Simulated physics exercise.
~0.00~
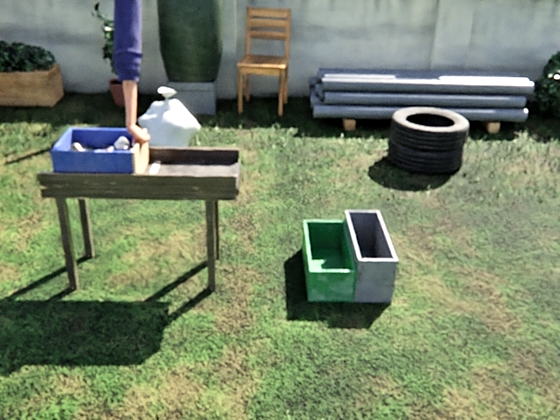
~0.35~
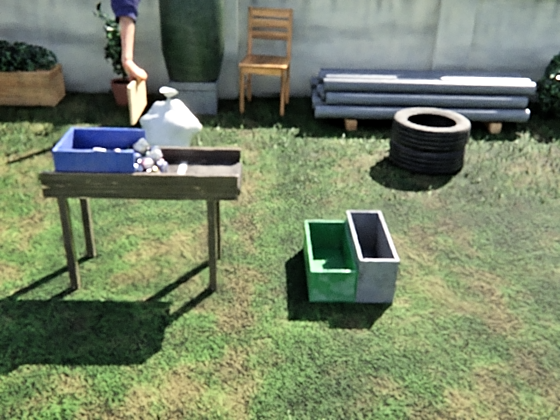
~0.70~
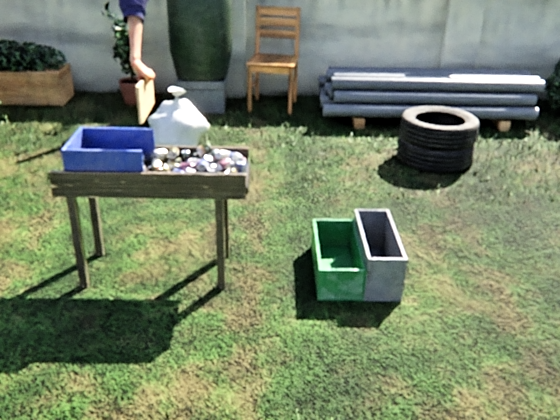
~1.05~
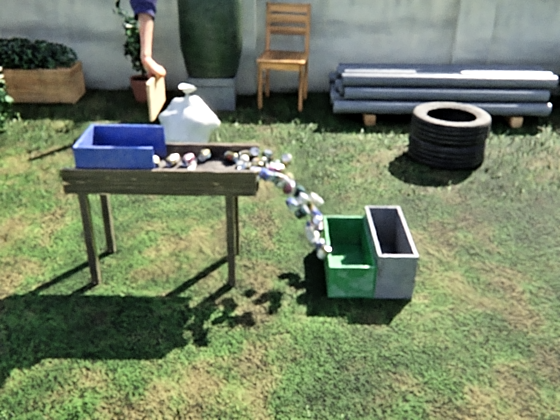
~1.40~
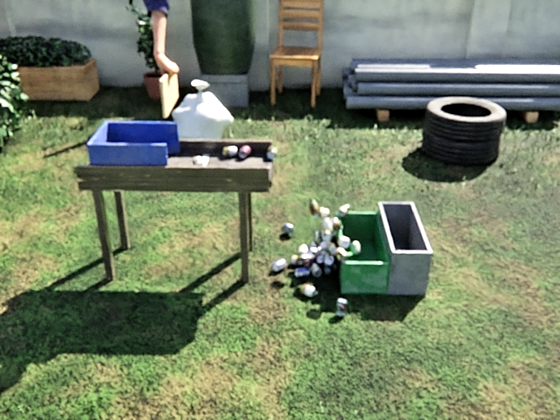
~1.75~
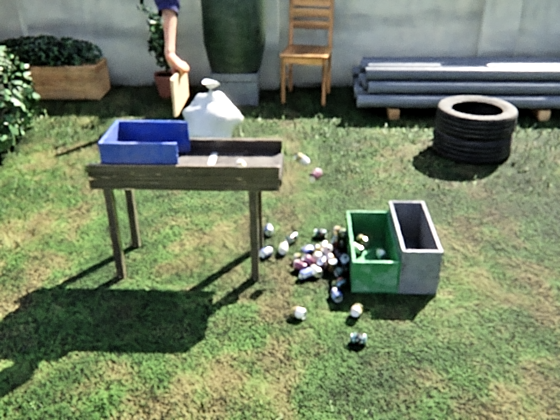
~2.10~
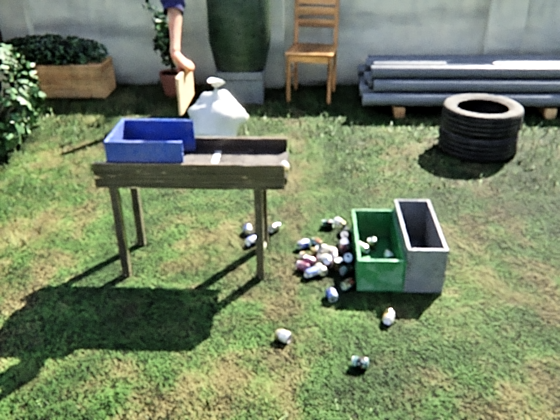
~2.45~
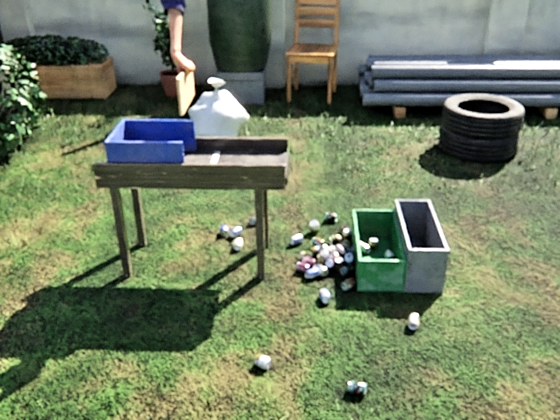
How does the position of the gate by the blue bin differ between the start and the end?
At the start the gate is down at the right end of the blue bin, while at the end the hand is holding it raised above that spot.
The video shows a hand lifting a wooden gate beside a blue bin on a table, letting small cans travel right along the belt and spill off the end; most land on the grass short of the green tote, with only a few inside it.
